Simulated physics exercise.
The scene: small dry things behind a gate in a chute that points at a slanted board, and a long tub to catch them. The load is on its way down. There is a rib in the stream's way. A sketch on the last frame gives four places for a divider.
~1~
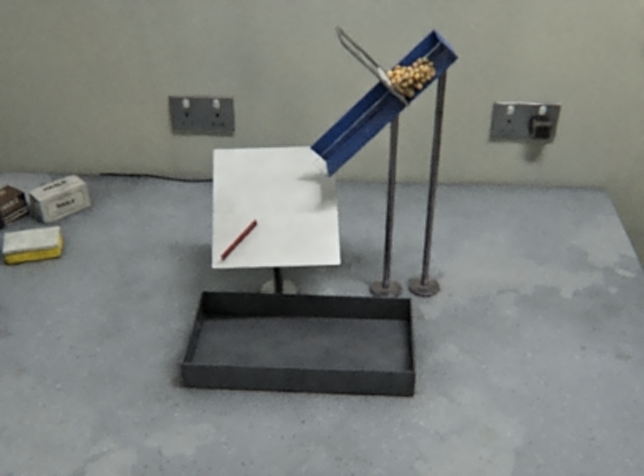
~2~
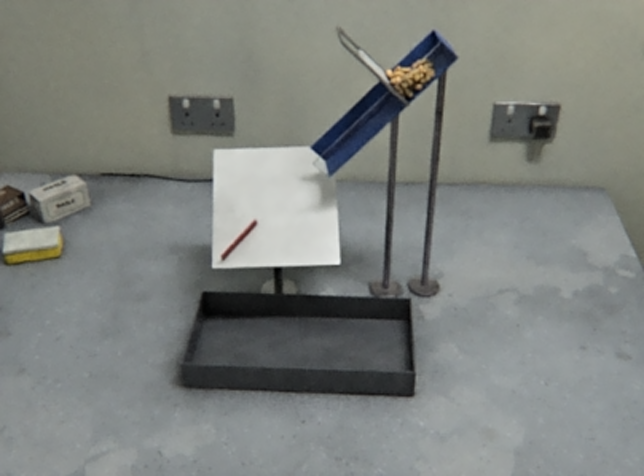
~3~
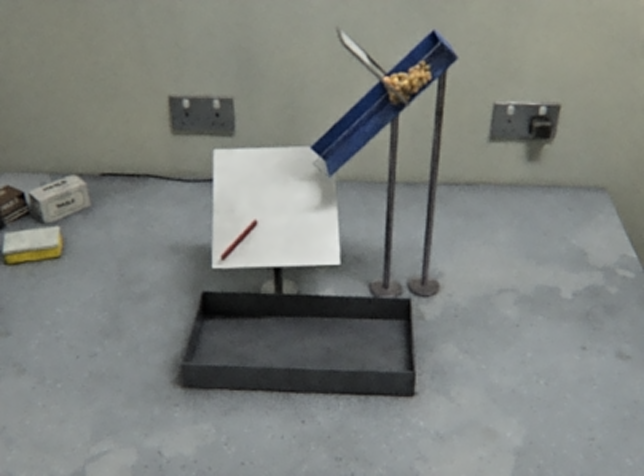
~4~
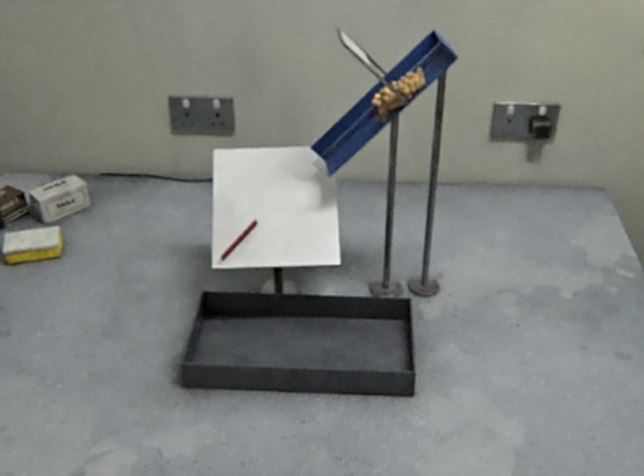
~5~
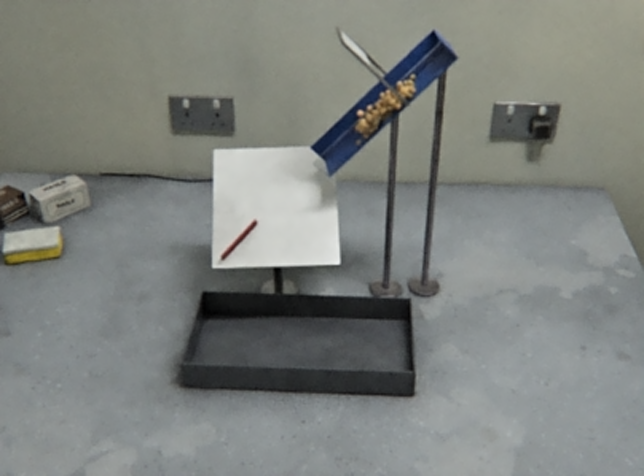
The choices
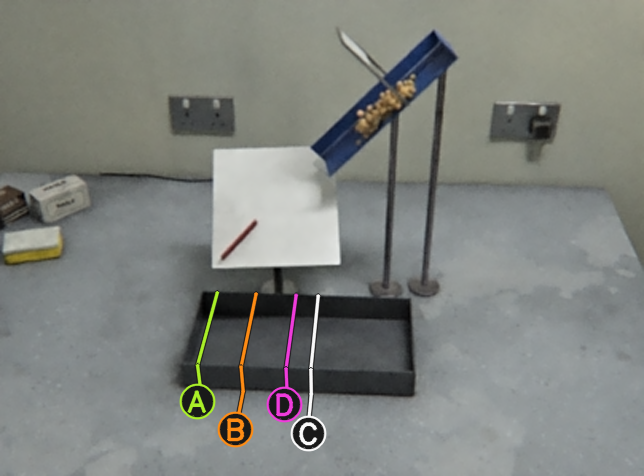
Dried chickpeas sliding down a sloping blue chute above a tilted white board with a red rib and an empty dark tub.
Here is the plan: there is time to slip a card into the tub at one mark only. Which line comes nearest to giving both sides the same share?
The answer is line B.
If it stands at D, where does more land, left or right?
The left side.
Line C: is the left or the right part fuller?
Left.
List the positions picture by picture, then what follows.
The first picture shows load behind the gate at (410, 80), dried chickpeas; lip of the chute at (328, 169), sloping fairly steeply.
The second picture shows middle of the board at (275, 205), tilted fairly steeply; middle of its low edge at (276, 266); of its high edge at (274, 148).
The third picture shows front corners of the tub at (181, 363) and (415, 372), empty; front of the load at (394, 100).
The fourth picture shows middle of the load at (398, 91); its front at (378, 118), about a quarter of the way to the lip; rib from (256, 219) to (221, 256).
The fifth picture shows middle of the load at (384, 104); its front at (358, 142), about half of the way to the lip.
On the marked copy, line A crosses the front rim at (197, 364); line B crosses the front rim at (241, 366); line C crosses the front rim at (310, 368); line D crosses the front rim at (286, 367).
For line A, of what is caught, a small part on the left of the divider, nearly all on the right.
For line B, of what is caught, about half on the left of the divider, about half on the right.
For line C, of what is caught, nearly all on the left of the divider, a stray few on the right.
For line D, of what is caught, most on the left of the divider, a small part on the right.
